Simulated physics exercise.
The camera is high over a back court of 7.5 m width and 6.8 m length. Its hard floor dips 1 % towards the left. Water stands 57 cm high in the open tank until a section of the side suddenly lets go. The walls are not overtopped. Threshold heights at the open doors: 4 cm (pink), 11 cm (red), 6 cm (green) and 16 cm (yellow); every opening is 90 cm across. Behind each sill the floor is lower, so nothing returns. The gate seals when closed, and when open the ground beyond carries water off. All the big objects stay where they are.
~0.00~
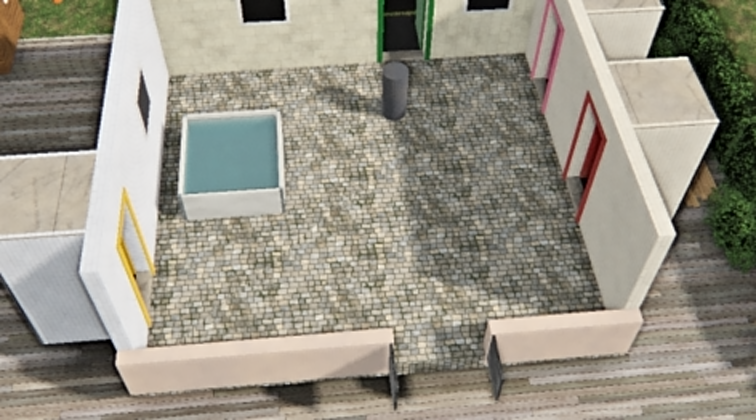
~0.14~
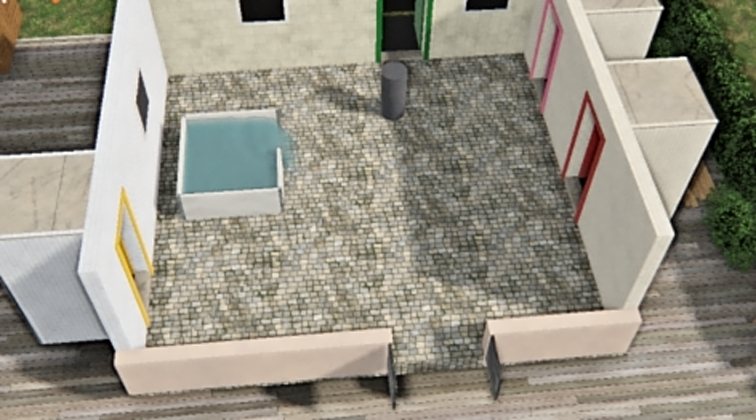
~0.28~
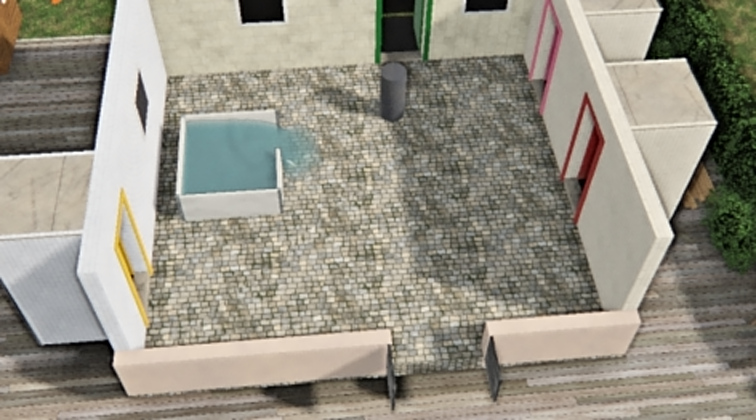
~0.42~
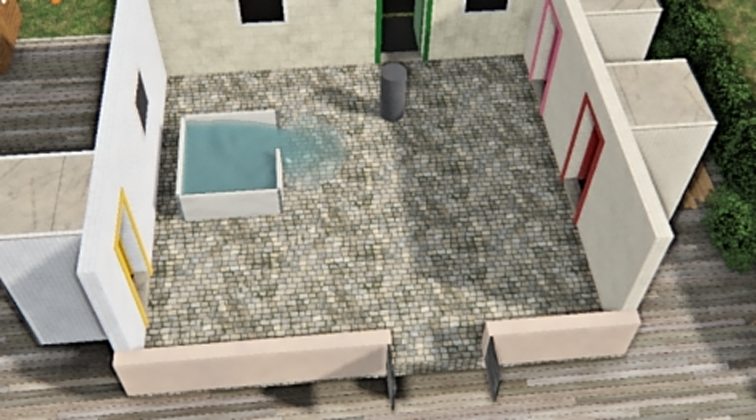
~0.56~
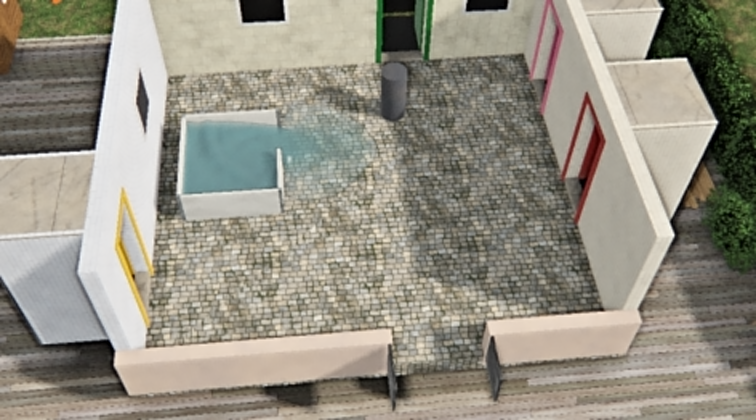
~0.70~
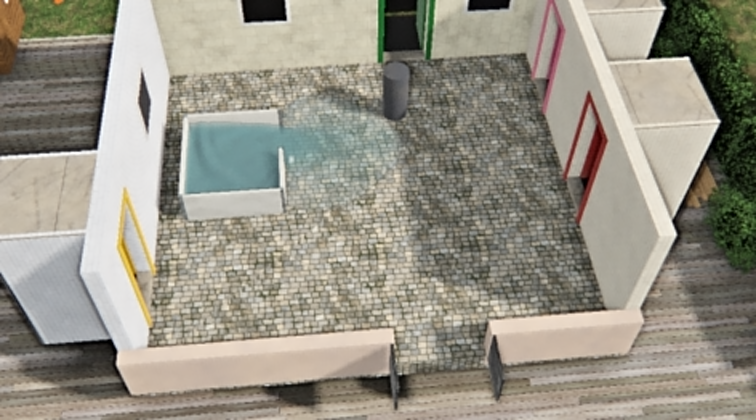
A walled stone courtyard holds a white tank as water pours out rightward across the floor.
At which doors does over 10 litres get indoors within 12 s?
Within that time: At the pink door it goes over the limit; at the red door it keeps below the limit; at the green door it goes over the limit; at the yellow door it keeps below the limit.
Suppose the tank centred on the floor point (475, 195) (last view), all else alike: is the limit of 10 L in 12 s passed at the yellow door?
Against that limit: Yellow not over.
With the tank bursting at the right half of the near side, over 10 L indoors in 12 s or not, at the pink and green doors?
Against that limit: Pink under, green under.
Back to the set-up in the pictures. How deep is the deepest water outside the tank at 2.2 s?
About 24 cm.
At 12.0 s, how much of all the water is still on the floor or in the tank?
Some 90 per cent remains.
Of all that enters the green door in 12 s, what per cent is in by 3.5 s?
Some 70 per cent by then.
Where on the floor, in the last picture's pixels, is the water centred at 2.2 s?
At about (299, 160).
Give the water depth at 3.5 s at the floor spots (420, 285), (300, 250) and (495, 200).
Roughly 1, 0 and 2 cm, in turn.
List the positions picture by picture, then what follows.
In the first picture, the open tank at (232, 154) is whole and still, 57 cm deep.
In the second picture, the front is at (287, 132), 0.5 m from the gap at (278, 145); 0.2 m2 of floor is under water; 57 cm left at the back of the open tank.
In the third picture, the front is at (319, 160), 0.8 m from the gap at (278, 147); 0.8 m2 of floor is under water; 57 cm left at the back of the open tank.
In the fourth picture, water pours out at (278, 148) and has run 1.3 m, to (344, 159); typically 6 cm deep outside, 57 cm at the open tank's back.
In the fifth picture, the front is at (371, 143), 1.8 m from the gap at (278, 147); 2.8 m2 of floor is under water; 56 cm left at the back of the open tank.
In the sixth picture, water pours out at (280, 147) and has run 2.3 m, to (397, 138); typically 4 cm deep outside, 51 cm at the open tank's back.
After 1.4 s water covers 20 % of the floor and is deepest (32 cm) near (286, 151); pink door not reached, red door not reached, green door not reached, yellow door not reached.
After 2.2 s water covers 35 % of the floor and is deepest (24 cm) near (286, 144); pink door 4 cm at the sill, 0 L in, red door not reached, green door 16 cm at the sill, 12 L in, yellow door not reached.
After 3.5 s water covers 45 % of the floor and is deepest (18 cm) near (286, 151); pink door 8 cm at the sill, 10 L in, red door 12 cm at the sill, 0 L in, green door 11 cm at the sill, 52 L in, yellow door not reached.
After 7.0 s water covers 60 % of the floor and is deepest (10 cm) near (286, 151); pink door 7 cm at the sill, 48 L in, red door 6 cm at the sill, 2 L in, green door 5 cm at the sill, 73 L in, yellow door not reached.
After 12.0 s water covers 95 % of the floor and is deepest (7 cm) near (170, 82); pink door 2 cm at the sill, 56 L in, red door 2 cm at the sill, 2 L in, green door 5 cm at the sill, 74 L in, yellow door 3 cm at the sill, 0 L in.
